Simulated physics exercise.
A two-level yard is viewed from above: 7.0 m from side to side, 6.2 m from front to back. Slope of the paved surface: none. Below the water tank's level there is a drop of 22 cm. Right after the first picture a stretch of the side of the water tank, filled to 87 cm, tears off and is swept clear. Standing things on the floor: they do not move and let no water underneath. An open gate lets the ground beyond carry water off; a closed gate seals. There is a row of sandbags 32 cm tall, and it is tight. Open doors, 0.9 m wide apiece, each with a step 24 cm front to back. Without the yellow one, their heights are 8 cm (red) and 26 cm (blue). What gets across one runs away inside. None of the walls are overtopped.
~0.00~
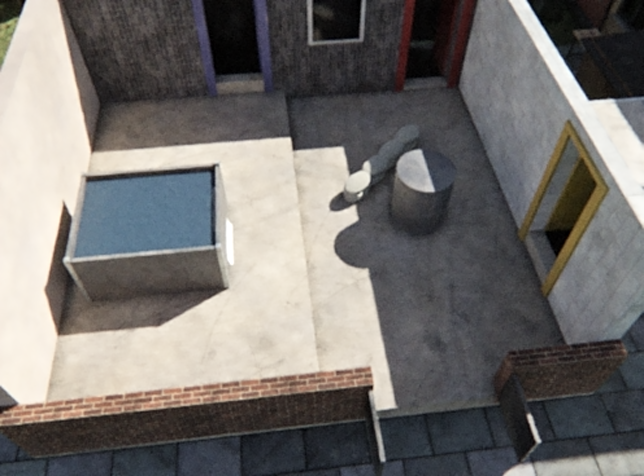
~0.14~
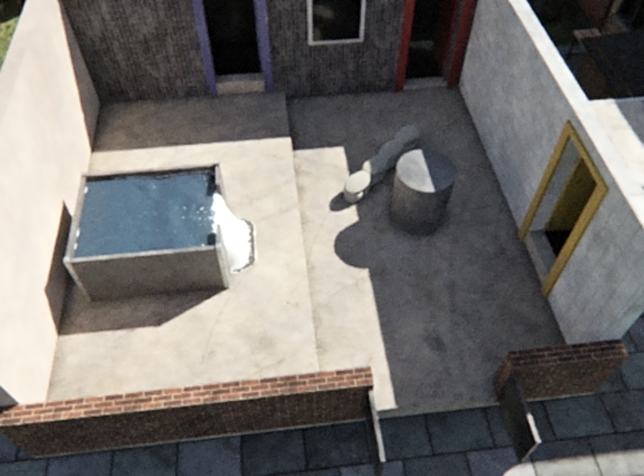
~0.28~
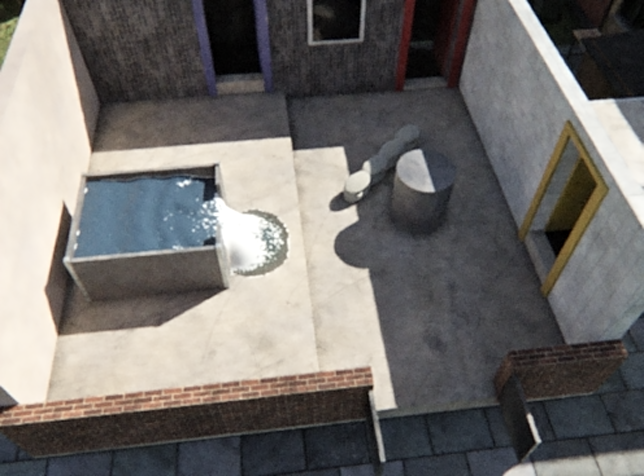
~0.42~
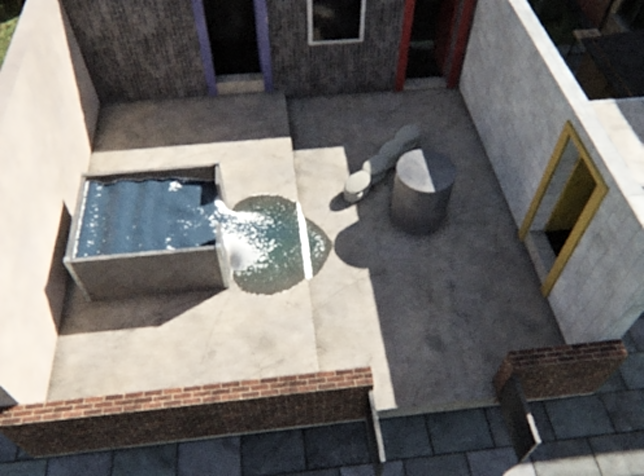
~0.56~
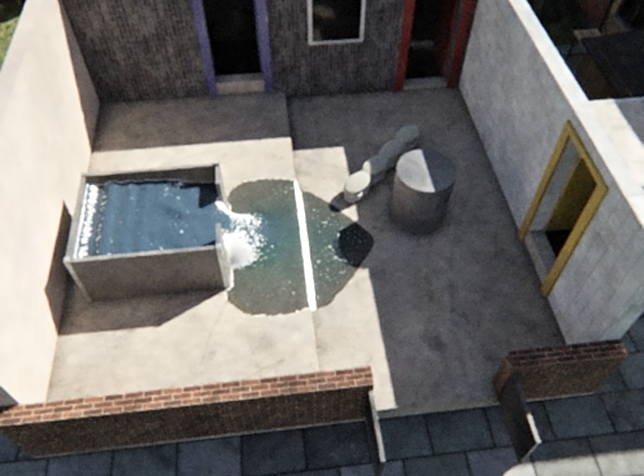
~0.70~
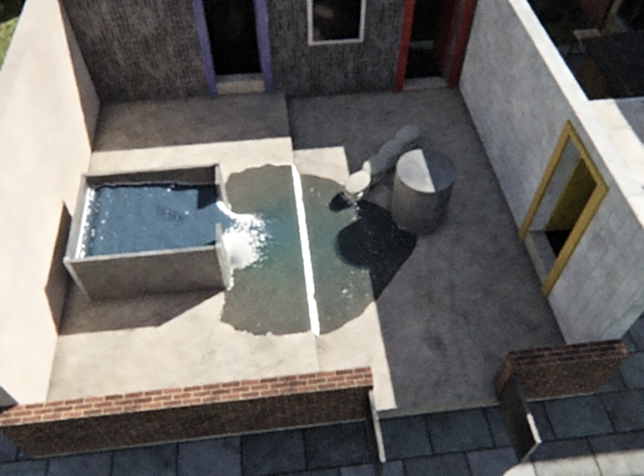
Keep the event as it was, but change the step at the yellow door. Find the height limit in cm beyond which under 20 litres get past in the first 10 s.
The limit sits near 19 cm.
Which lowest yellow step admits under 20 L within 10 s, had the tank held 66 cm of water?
13.0 cm.
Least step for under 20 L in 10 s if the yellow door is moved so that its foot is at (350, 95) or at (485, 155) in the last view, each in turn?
You'd want about 8.5 cm there first, then about 9.0 cm.
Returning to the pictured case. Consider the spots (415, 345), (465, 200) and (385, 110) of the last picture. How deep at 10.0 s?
Around 6 cm, 8 cm and 8 cm.
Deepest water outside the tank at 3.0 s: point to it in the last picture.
Near (567, 370).
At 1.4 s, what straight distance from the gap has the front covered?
Some 4.8 m out.
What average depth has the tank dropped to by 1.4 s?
Roughly 55 cm on average.
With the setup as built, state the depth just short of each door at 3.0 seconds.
Yellow door 17 cm, red door 10 cm, blue door 0 cm.
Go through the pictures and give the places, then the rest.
The first picture shows the water tank at (149, 213) is whole and still, 87 cm deep; the yellow door at (554, 223) is dry.
In the second picture, water pours out at (222, 230) and has run 0.4 m, to (253, 255); about 10 cm deep outside, 87 cm at the back.
In the third picture, water pours out at (222, 232) and has run 0.9 m, to (284, 249); about 13 cm deep outside, 87 cm at the back.
In the fourth picture, the front is at (326, 247), 1.6 m from the gap at (222, 233); 2.0 m2 of floor is wet, 83 cm left at the back.
In the fifth picture, the gap is at (222, 232), the front 2.2 m out at (367, 243); the back of the water tank holds 74 cm.
In the sixth picture, water pours out at (222, 232) and has run 2.9 m, to (411, 236); about 4 cm deep outside, 74 cm at the back; the yellow door at (554, 223), 4.8 m from the gap, is still 1.9 m from the nearest water.
After 1.4 s water covers 35 % of the floor, deepest (40 cm) near (240, 243); 15 cm at the yellow door, 0 litres in over its 27 cm step.
After 3.0 s water covers 50 % of the floor, deepest (32 cm) near (567, 370); 17 cm at the yellow door, 1 litre in over its 27 cm step.
After 10.0 s water covers 55 % of the floor, deepest (14 cm) near (346, 192); 11 cm at the yellow door, 1 litre in over its 27 cm step.
At the yellow door as built, the water arrived by 1.3 s and peaked near 26 cm at 2.0 s.
With a step of 17.5 cm, 31 litres would have come in within the 10 s; with 24 cm, 6 litres. So under 20 litres takes about 19 cm.
